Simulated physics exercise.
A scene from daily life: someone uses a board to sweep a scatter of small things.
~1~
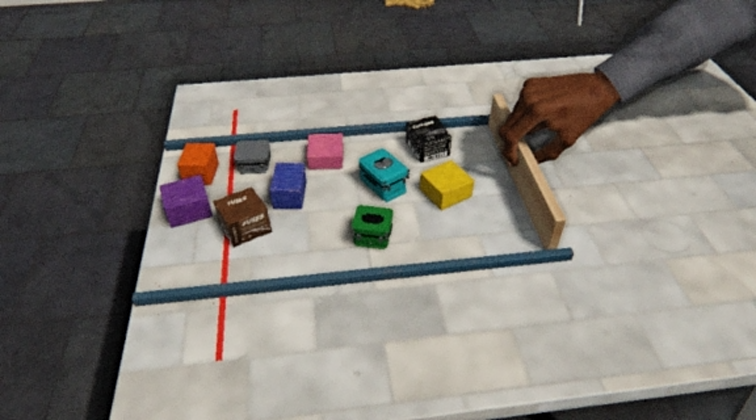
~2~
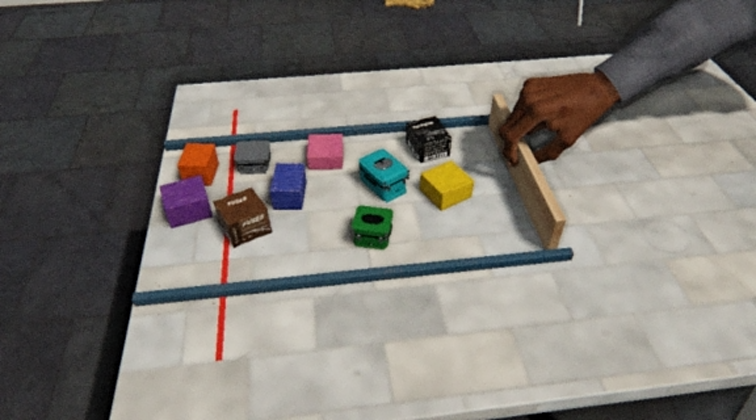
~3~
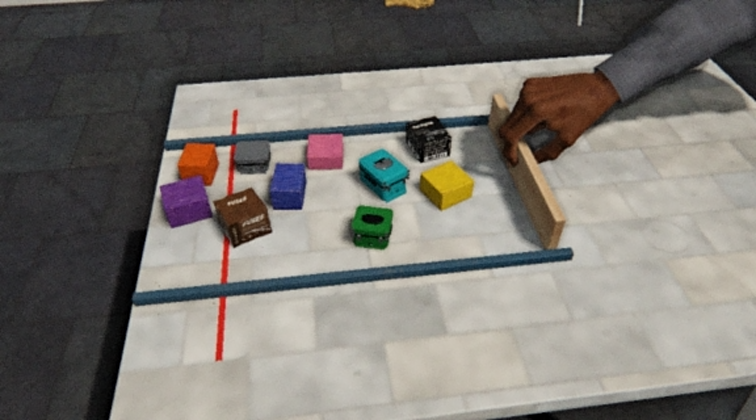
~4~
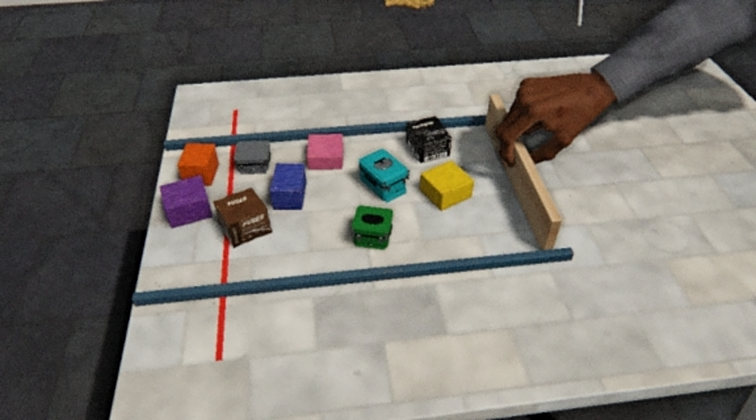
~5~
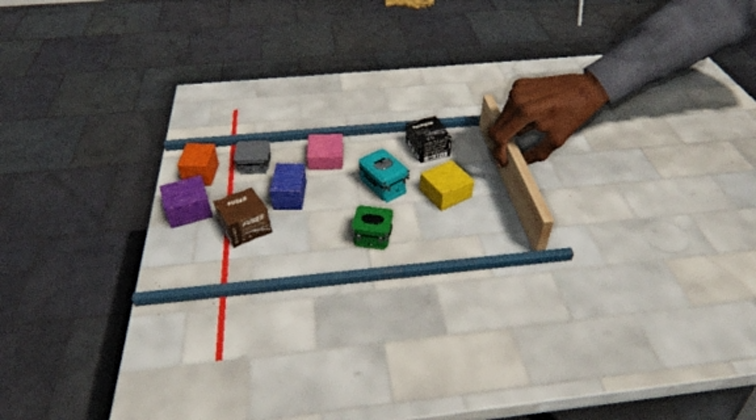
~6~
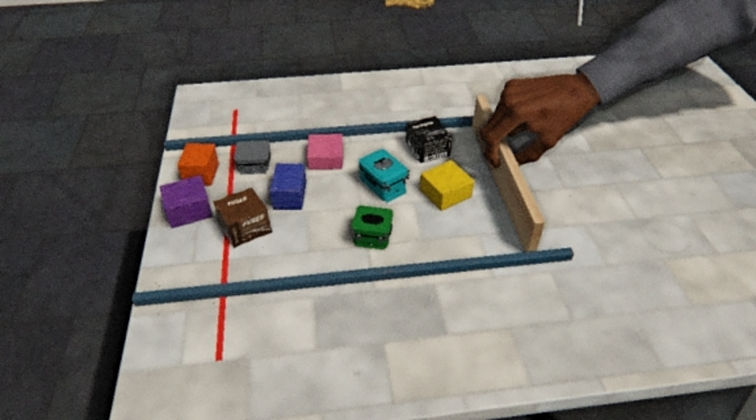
On a pale tiled tabletop, small colourful blocks and cases lie scattered between two blue rods, near a red line, while a hand at the right holds a wooden board upright, then slides it slightly left; the objects stay still.
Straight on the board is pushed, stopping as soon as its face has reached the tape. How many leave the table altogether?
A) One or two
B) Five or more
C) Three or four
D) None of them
C, three or four.
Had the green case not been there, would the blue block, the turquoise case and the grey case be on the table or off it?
Blue block - gone, turquoise case - safe, grey case - gone.
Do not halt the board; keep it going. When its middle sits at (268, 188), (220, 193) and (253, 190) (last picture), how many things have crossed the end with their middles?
The numbers are 2, 4 and 2.
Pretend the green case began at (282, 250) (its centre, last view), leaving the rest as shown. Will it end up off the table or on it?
From that start the object is safe.
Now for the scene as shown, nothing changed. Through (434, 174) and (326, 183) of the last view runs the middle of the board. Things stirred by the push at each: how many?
Moved so far: 3, then 8.
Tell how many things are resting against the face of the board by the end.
The number is 3.
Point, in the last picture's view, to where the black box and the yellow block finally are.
I'd say approximately (213, 156) and then (207, 202).
Soon after, none off yet; purple block at rest near (186, 201); orange block at rest near (199, 164); brown box at rest near (243, 217).
At rest, the number that fall off is three or four; fallen, blue block, grey case, orange block and purple block.
